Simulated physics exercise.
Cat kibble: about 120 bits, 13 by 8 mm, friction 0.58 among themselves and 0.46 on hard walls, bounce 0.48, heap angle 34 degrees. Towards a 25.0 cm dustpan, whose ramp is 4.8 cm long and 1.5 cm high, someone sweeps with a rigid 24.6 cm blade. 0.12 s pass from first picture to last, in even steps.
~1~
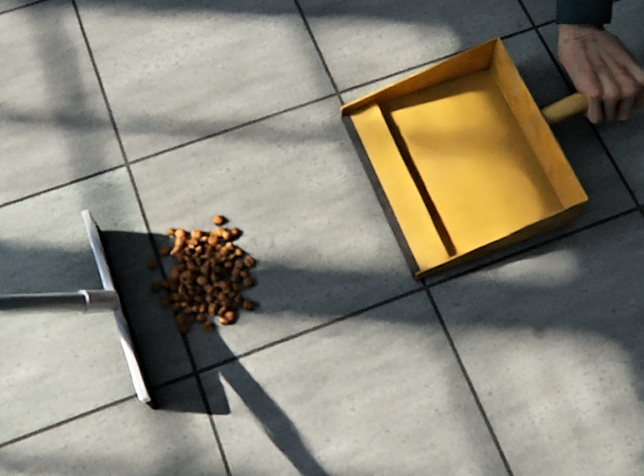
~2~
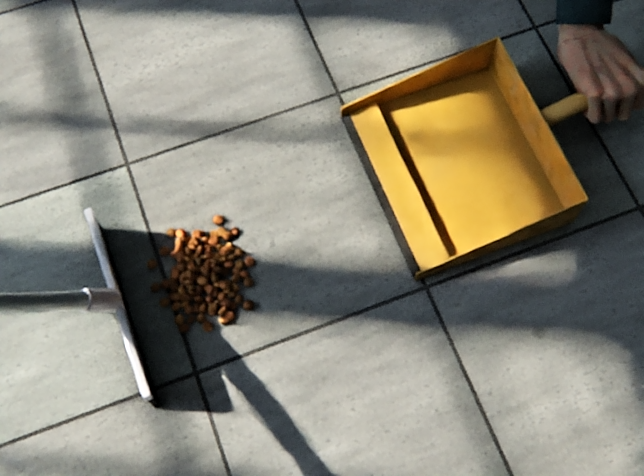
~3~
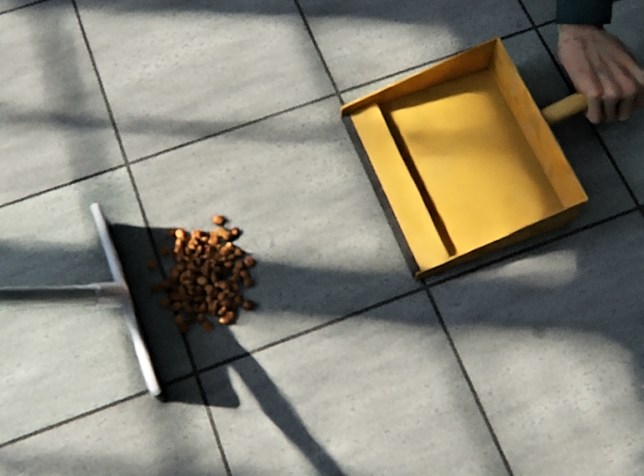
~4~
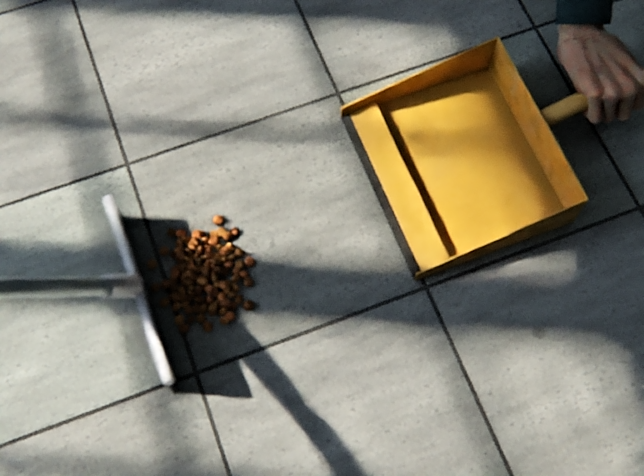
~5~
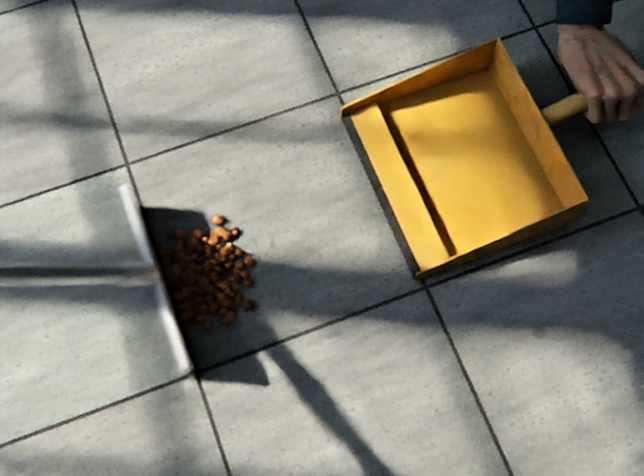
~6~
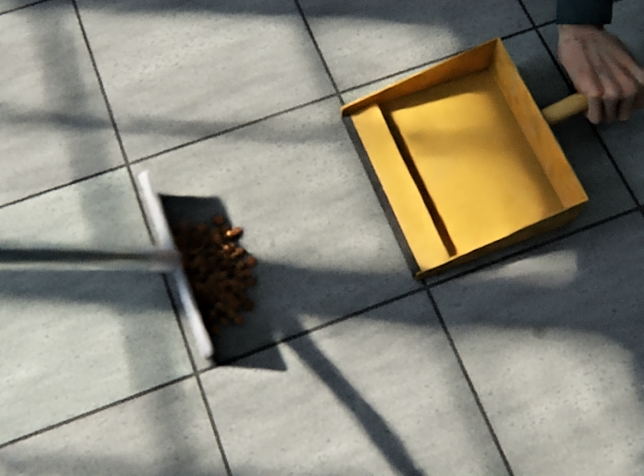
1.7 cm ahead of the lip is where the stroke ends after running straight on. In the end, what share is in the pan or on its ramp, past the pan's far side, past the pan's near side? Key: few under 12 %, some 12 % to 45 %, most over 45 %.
In the pan or on its ramp = most, past the pan's far side = few, past the pan's near side = few.
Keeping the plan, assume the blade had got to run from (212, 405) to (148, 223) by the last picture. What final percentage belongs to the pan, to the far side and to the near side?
The pan gets 15, the far side 0 and the near side 40.
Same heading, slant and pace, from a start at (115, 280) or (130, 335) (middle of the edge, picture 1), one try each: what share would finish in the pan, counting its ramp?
The two tries give some 55 % and some 70 %.
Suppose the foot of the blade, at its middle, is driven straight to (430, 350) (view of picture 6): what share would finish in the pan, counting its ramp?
Some 20 per cent.
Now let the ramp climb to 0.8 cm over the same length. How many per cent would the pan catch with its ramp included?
Something like 70 per cent, ramp included.
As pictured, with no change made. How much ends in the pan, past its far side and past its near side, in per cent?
Well, the pan ends up with 65 percent, the far side with 10 percent, the near side with 5 percent.
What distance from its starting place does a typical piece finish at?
28 cm or thereabouts.
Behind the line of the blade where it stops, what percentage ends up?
Some 0 percent, give or take.
Then, 0.12 s after the last picture, middle of the blade 13 cm from the lip; 0 % over the lip, far side 5 %, near side 0 %.
Then, 0.20 s after the last picture, middle of the blade 5 cm from the lip; 0 % over the lip, far side 5 %, near side 5 %.
Then, 0.42 s after the last picture, middle of the blade 2 cm from the lip; 70 % over the lip, far side 10 %, near side 5 %.
In the end, pan 65 %, far side 10 %, near side 5 %, in front of the lip or behind the blade 25 %.
